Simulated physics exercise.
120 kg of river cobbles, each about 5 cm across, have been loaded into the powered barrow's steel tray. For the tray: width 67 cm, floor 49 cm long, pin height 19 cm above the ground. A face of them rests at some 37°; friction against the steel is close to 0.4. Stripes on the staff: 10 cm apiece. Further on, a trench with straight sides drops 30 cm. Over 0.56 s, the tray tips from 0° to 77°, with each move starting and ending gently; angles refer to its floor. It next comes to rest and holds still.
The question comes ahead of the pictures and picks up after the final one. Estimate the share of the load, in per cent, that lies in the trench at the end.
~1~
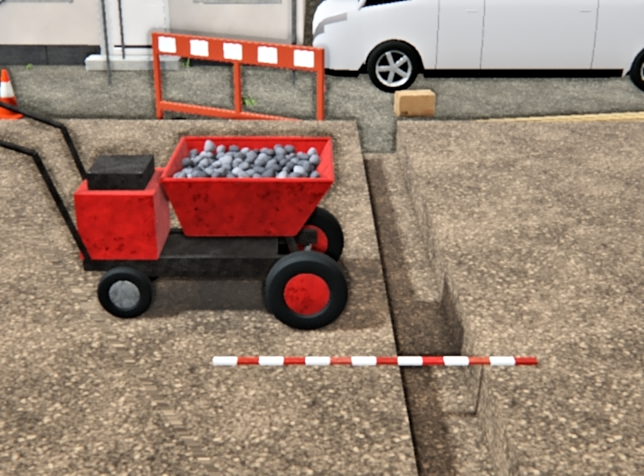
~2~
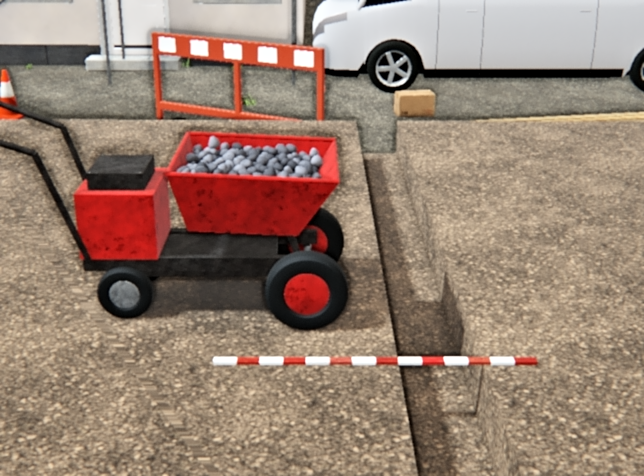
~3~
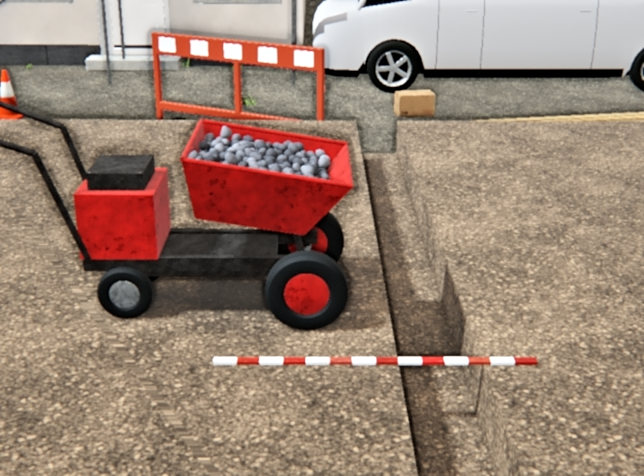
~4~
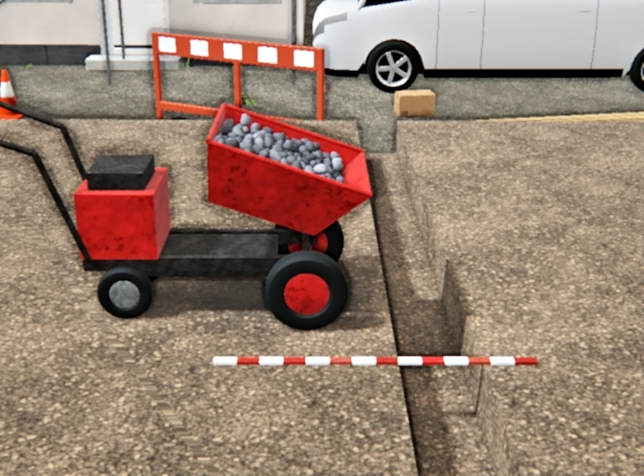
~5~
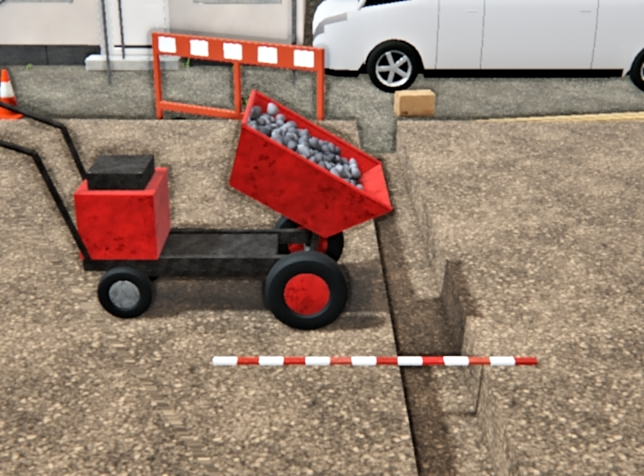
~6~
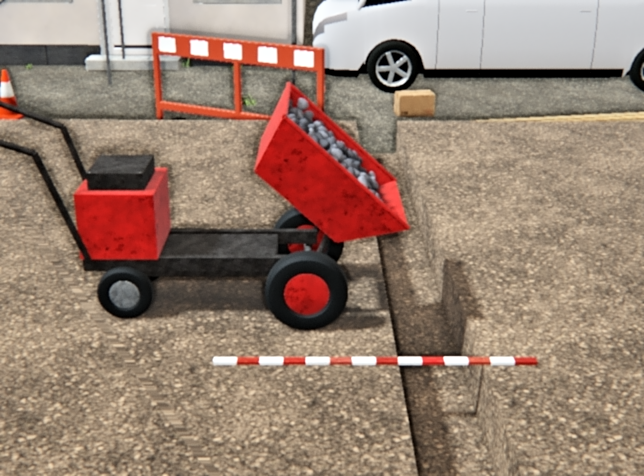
I would say 35 per cent of the load lies in the trench at the end.
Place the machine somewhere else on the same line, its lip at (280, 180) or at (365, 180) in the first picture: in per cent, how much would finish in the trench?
Around 80% for the first place and 10% for the second.
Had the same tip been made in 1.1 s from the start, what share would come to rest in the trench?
Then about 65 per cent.
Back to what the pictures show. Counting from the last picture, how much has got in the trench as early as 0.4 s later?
I'd put it near 15 per cent.
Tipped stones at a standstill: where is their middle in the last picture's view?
Centre estimate: Around (500, 296).
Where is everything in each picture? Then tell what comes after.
In the first frame, the tray is at 0°, its lip at (333, 181); the top of the load is at (255, 160).
In the second frame, lip at (338, 182), floor tilted 2°, highest stones at (234, 156).
In the third frame, the tray is at 9°, its lip at (352, 186); the top of the load is at (233, 147).
In the fourth frame, the tray is at 19°, its lip at (371, 195); the top of the load is at (235, 131).
In the fifth frame, the tray is at 30°, its lip at (391, 209); the top of the load is at (260, 117).
In the sixth frame, the tray is at 43°, its lip at (408, 228); the top of the load is at (291, 109).
Then, 0.1 s after the last picture the floor is at 65°, 100 % in the tray; the foremost stones are at (413, 234).
Then, 0.4 s after the last picture the floor is at 77°, 50 % in the tray, 14 % in the trench, 36 % past the trench; the foremost stones are at (517, 297).
Then, 0.7 s after the last picture the floor is at 77°, 6 % in the tray, 27 % in the trench, 67 % past the trench; the foremost stones are past the picture's edge.
Then, 2.7 s after the last picture the floor is at 77°, 0 % in the tray, 35 % in the trench, 65 % past the trench; the foremost stones are past the picture's edge.
